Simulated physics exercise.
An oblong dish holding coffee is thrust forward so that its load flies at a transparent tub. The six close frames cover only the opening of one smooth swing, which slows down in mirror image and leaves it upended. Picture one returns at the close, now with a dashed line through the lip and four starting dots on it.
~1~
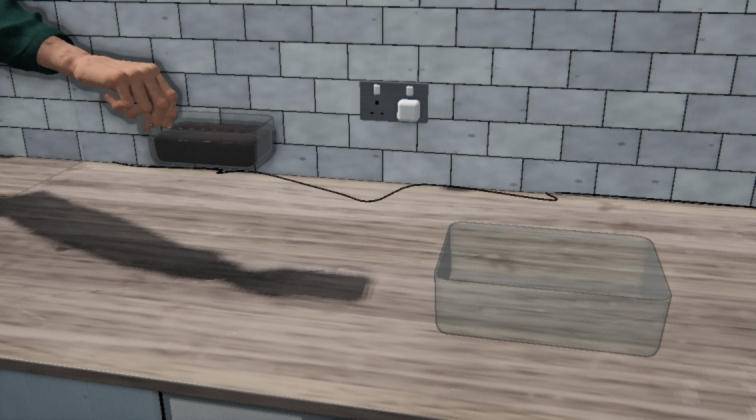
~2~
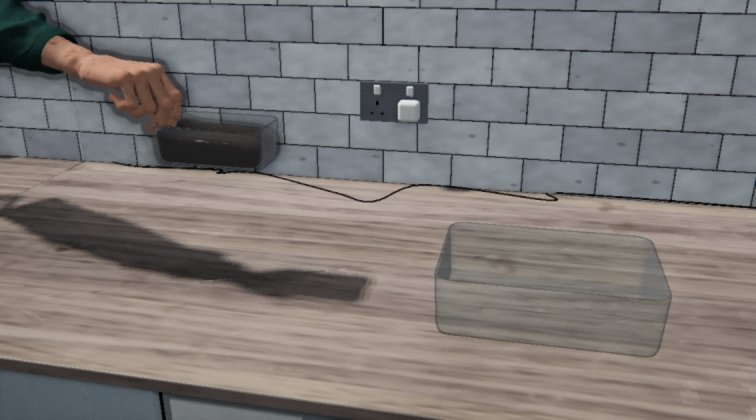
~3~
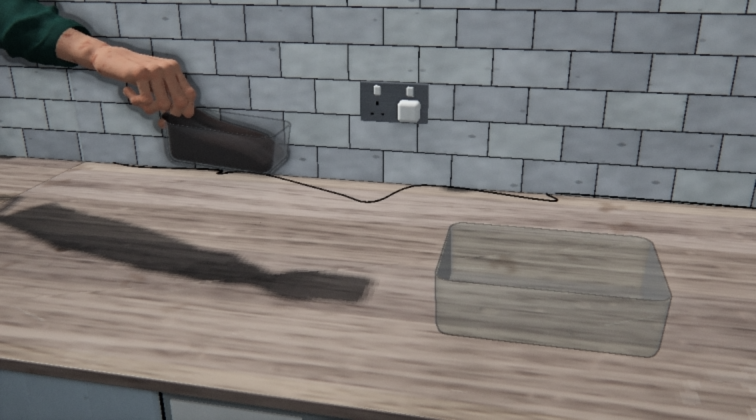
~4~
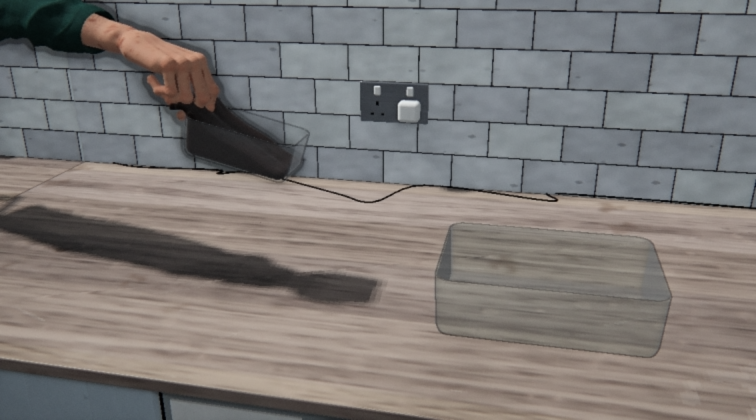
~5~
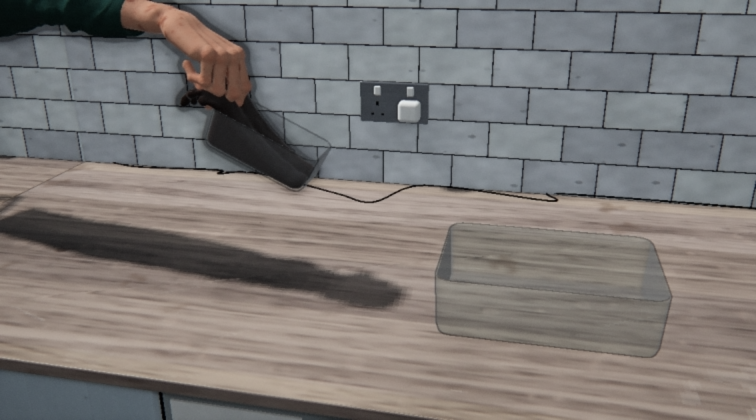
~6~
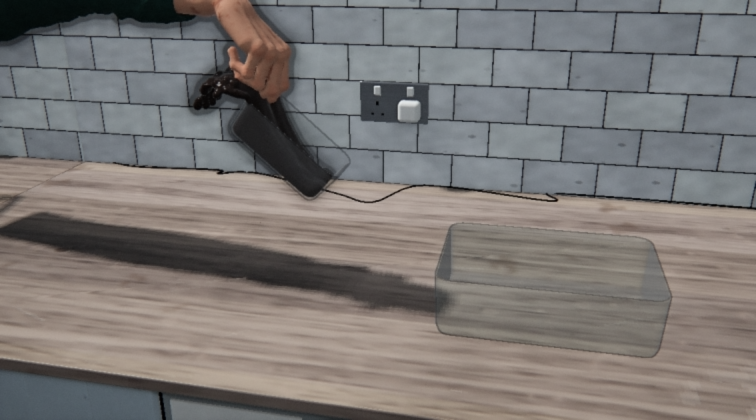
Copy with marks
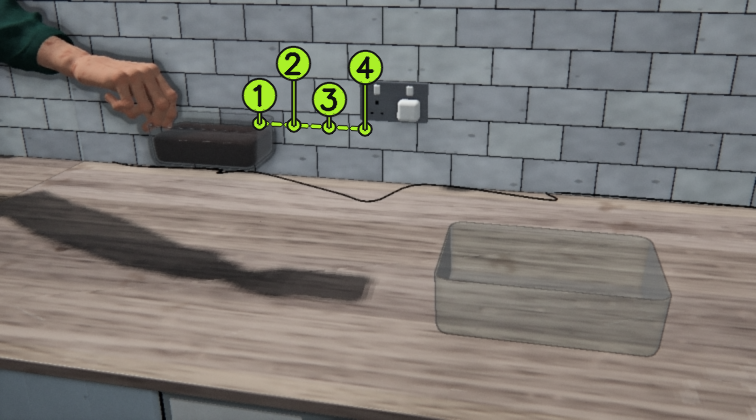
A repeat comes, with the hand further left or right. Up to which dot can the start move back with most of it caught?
The limit is 2.
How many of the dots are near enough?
Three of them.
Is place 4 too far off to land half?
No, that is safe.
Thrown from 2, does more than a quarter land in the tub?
Yes.
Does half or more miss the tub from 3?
No, that is safe.
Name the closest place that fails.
1.
On the marked copy, 1 at (259, 123); 2 at (293, 125); 3 at (329, 127); 4 at (365, 129).
For place 1, about 32 % lands in the tub, 63 % falls short and 5 % goes beside or beyond.
For place 2, about 62 % lands in the tub, 28 % falls short and 9 % goes beside or beyond.
For place 3, about 66 % lands in the tub, 19 % falls short and 15 % goes beside or beyond.
For place 4, about 70 % lands in the tub, 12 % falls short and 17 % goes beside or beyond.
